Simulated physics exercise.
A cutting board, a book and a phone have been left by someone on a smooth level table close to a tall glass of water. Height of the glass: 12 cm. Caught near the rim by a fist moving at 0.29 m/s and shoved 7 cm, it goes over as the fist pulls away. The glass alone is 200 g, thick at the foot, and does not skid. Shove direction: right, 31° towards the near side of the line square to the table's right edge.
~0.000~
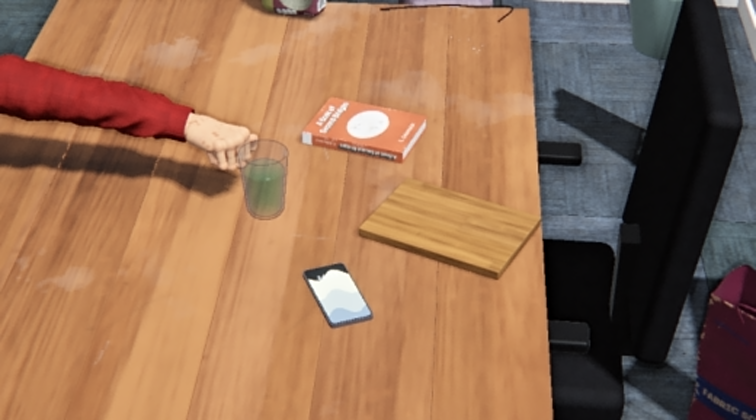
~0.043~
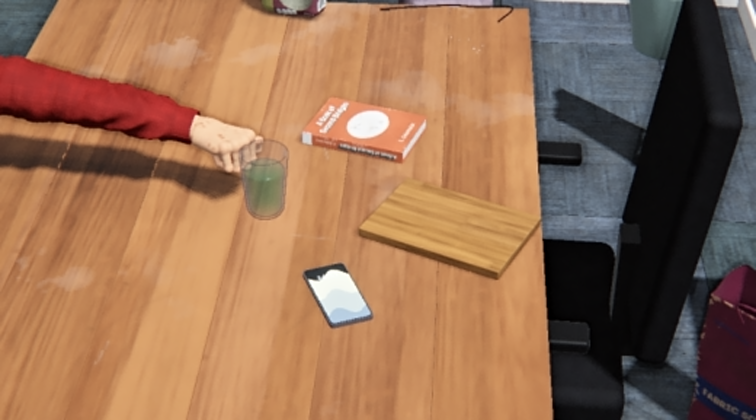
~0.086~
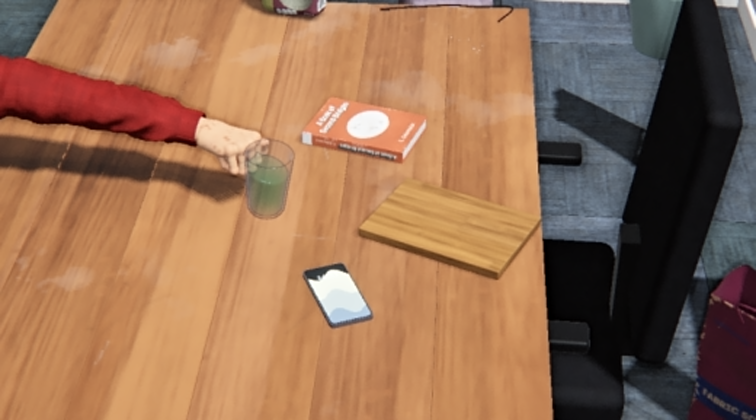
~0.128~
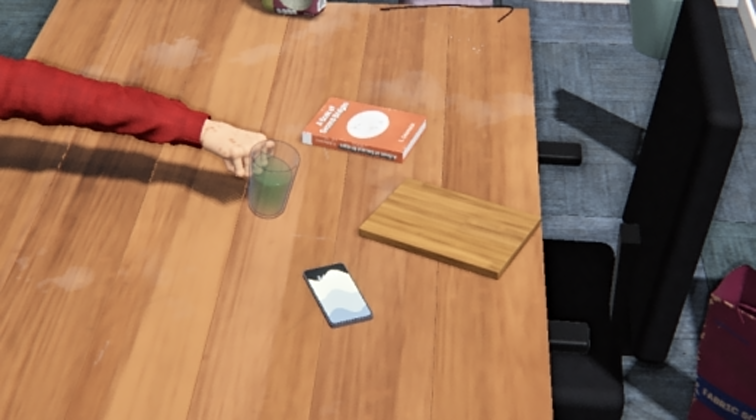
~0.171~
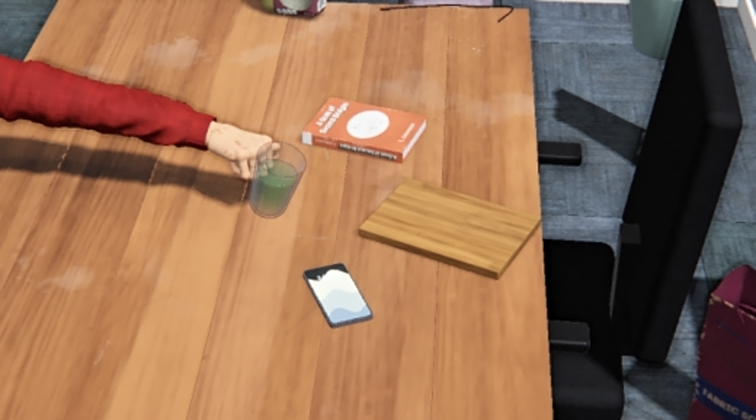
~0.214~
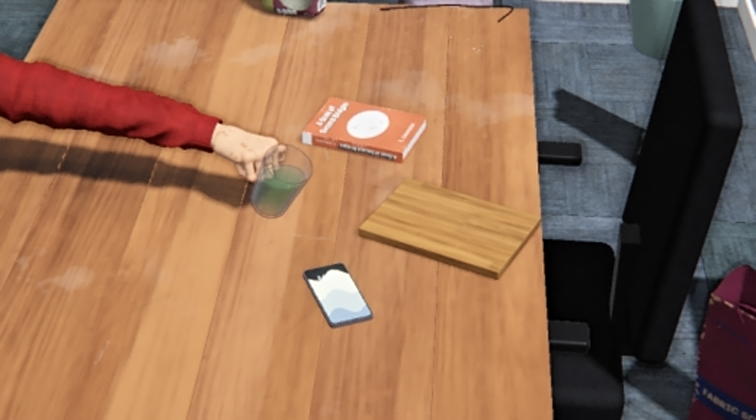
The clip opens on a wooden table holding an orange book, a cutting board and a phone, with a red-sleeved arm reaching in from the left, its fist against a tall glass of greenish water. The fist pushes slowly rightward near the rim, and the glass leans gradually further to the right.
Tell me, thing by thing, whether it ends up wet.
The cutting board gets wet, the book keeps dry, the phone gets wet.
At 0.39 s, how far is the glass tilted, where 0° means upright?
It leans roughly 74° from upright.
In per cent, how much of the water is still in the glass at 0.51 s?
Some 62 in a hundred, give or take.
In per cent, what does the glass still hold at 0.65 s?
Roughly 34 %.
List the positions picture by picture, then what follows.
In the first picture, it leans 0°; the fist is at (231, 144); the water meets the walls at (243, 168) and (285, 170); the cutting board is at (451, 222); the book is at (366, 124); the phone is at (337, 293).
In the second picture, it leans 0°; the fist is at (237, 146); the water meets the walls at (243, 168) and (285, 169).
In the third picture, it leans 6°; the fist is at (242, 149); the water meets the walls at (247, 160) and (289, 171).
In the fourth picture, it leans 13°; the fist is at (248, 151); the water meets the walls at (253, 158) and (293, 170).
In the fifth picture, it leans 20°; the fist is at (254, 153); the water meets the walls at (259, 164) and (299, 169).
In the sixth picture, it leans 27°; the fist is at (259, 155); the water meets the walls at (263, 169) and (302, 170).
By 0.39 s the tilt is 73° and 99 per cent is in the glass, 0 has run off the table; wet so far, nothing.
By 0.51 s the tilt is 85° and 61 per cent is in the glass, 0 has run off the table; wet so far, phone.
By 0.65 s the tilt is 85° and 33 per cent is in the glass, 0 has run off the table; wet so far, cutting board, phone.
By 0.89 s the tilt is 85° and 16 per cent is in the glass, 4 has run off the table; wet so far, cutting board, phone.
At rest 5 per cent is in the glass, 35 has run off the table; wet so far, cutting board, phone.
